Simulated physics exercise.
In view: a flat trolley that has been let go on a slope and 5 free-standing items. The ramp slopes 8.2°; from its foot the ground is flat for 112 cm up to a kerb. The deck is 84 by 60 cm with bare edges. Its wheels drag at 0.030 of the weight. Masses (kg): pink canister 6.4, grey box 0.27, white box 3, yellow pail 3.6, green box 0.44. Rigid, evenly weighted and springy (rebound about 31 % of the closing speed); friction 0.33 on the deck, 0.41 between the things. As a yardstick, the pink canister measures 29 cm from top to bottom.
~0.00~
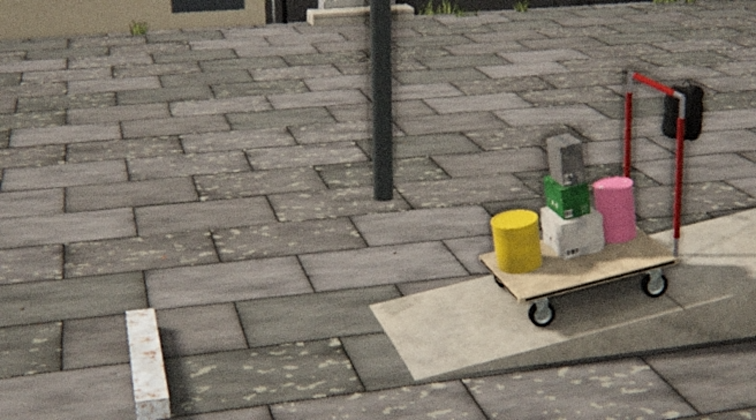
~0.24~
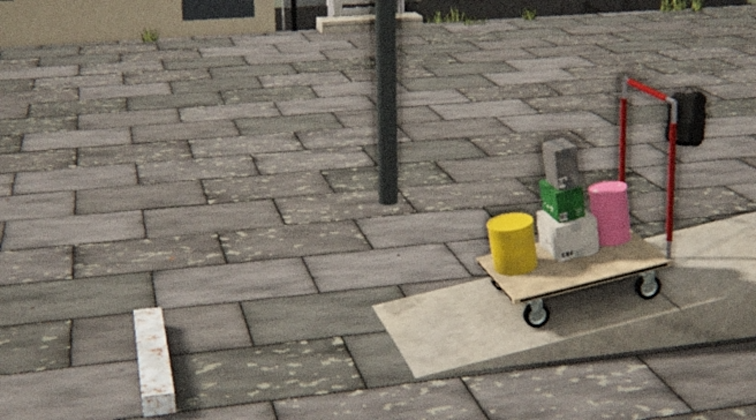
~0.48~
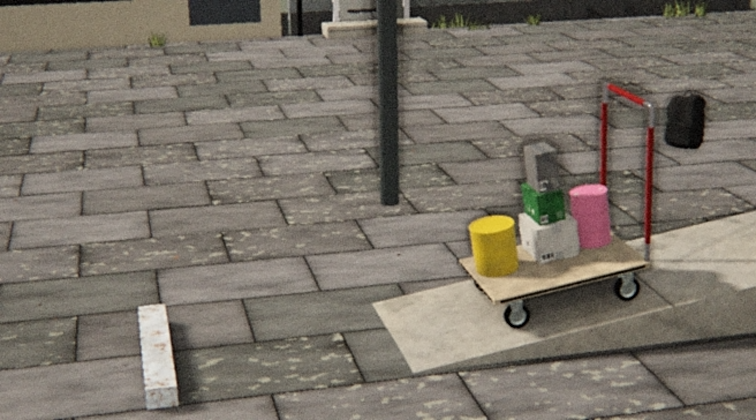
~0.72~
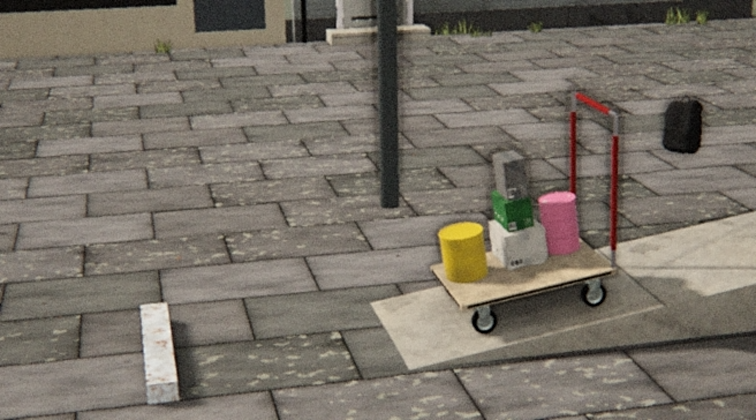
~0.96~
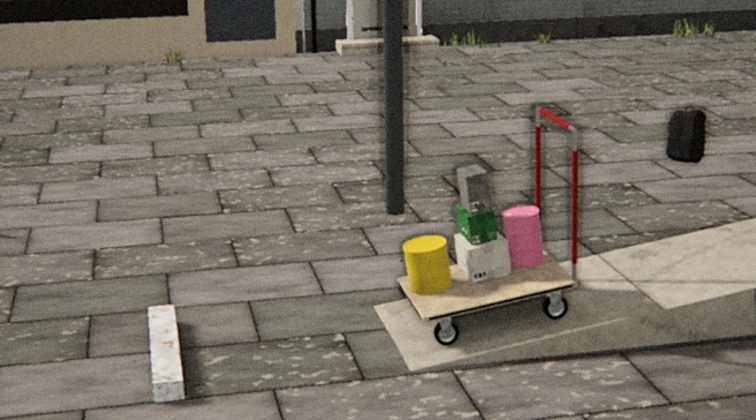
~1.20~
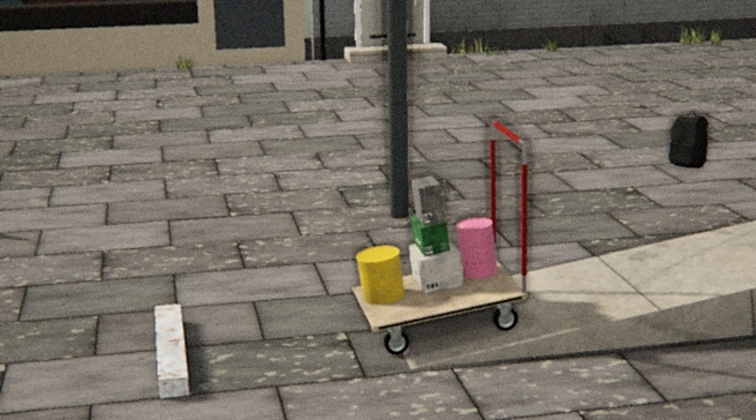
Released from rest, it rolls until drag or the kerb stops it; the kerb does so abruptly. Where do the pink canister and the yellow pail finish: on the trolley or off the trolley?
The pink canister is still aboard, the yellow pail ends off the deck.
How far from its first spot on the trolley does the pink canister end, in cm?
About 24 cm.
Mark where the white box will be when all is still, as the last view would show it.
Near (212, 292).
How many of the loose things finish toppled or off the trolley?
In all, 1.
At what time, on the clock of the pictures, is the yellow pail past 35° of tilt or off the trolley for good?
Near 2.1 s.
After 2.00 s, trolley at the kerb; pink canister slid 6 cm near (289, 277); yellow pail slid 6 cm near (184, 293); grey box slid 6 cm.
After 2.20 s, trolley at the kerb; yellow pail now off the trolley; pink canister slid 21 cm near (261, 279); grey box slid 25 cm.
At rest (3.5 s), off the trolley, yellow pail; not toppled but over 10 cm from the start, pink canister, grey box, white box and green box. Seen from the same camera at the end, pink canister near (256, 280), yellow pail near (111, 337).
